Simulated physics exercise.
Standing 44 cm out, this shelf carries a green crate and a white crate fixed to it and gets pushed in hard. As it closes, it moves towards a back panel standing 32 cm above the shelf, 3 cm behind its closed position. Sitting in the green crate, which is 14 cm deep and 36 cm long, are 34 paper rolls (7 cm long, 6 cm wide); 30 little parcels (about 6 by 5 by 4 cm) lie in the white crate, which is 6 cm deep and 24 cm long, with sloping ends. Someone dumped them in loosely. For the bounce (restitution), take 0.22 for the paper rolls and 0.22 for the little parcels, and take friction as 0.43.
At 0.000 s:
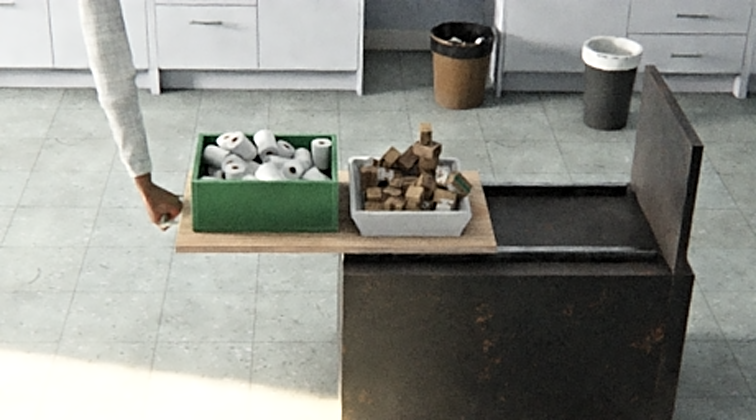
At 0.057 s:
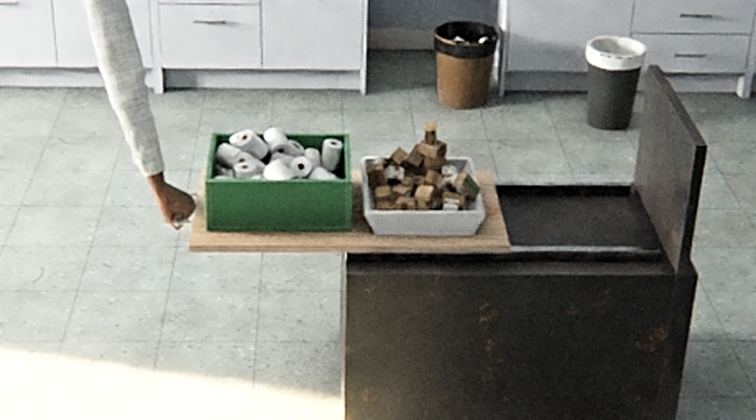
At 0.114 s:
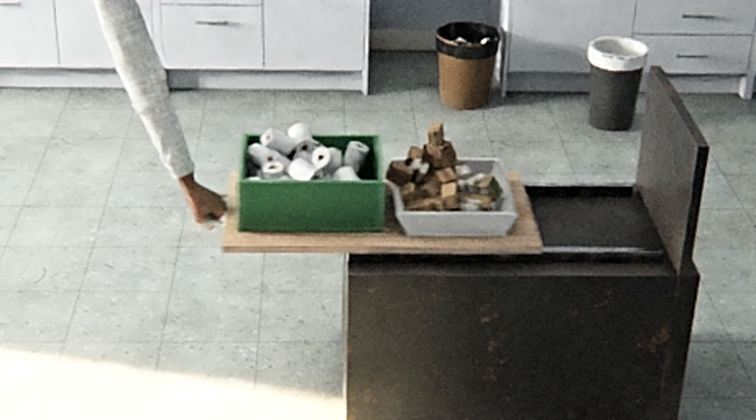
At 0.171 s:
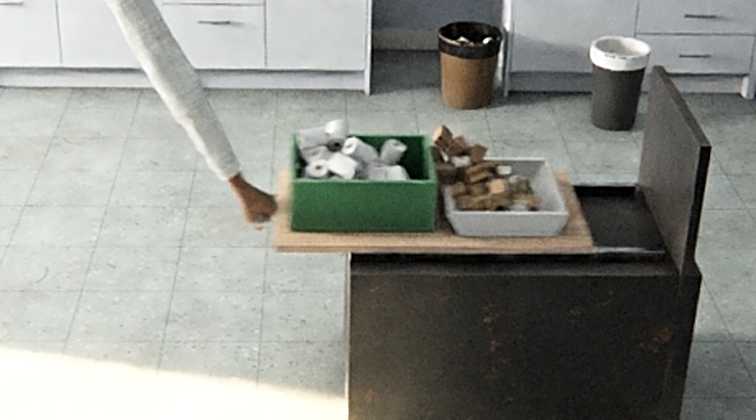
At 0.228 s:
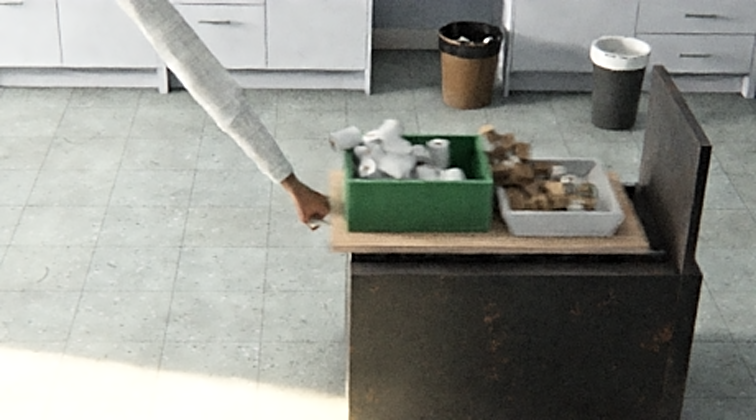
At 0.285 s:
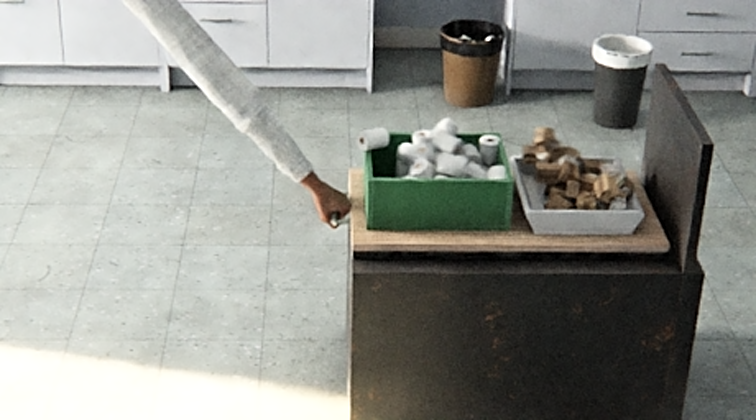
The clip opens with a hand at the left end of a wooden shelf holding a green crate of white paper rolls and a white crate of brown parcels. The hand pushes the shelf right across a dark cabinet, closer to the upright panel, while rolls and parcels shift leftward in their crates.
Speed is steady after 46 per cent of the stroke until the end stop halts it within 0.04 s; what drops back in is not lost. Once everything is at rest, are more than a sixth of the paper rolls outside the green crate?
No.
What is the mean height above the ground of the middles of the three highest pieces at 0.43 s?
About 84 cm.
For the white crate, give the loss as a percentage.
The white crate comes in at 30 in a hundred.
After 0.43 s, 2 of 34 out of the green crate and 4 of 30 out of the white crate.
After 0.65 s, 2 of 34 out of the green crate and 8 of 30 out of the white crate.
Outcome (at 1.08 s), 2 of 34 out of the green crate and 9 of 30 out of the white crate. Asked share, 2 of 34, 6 per cent.
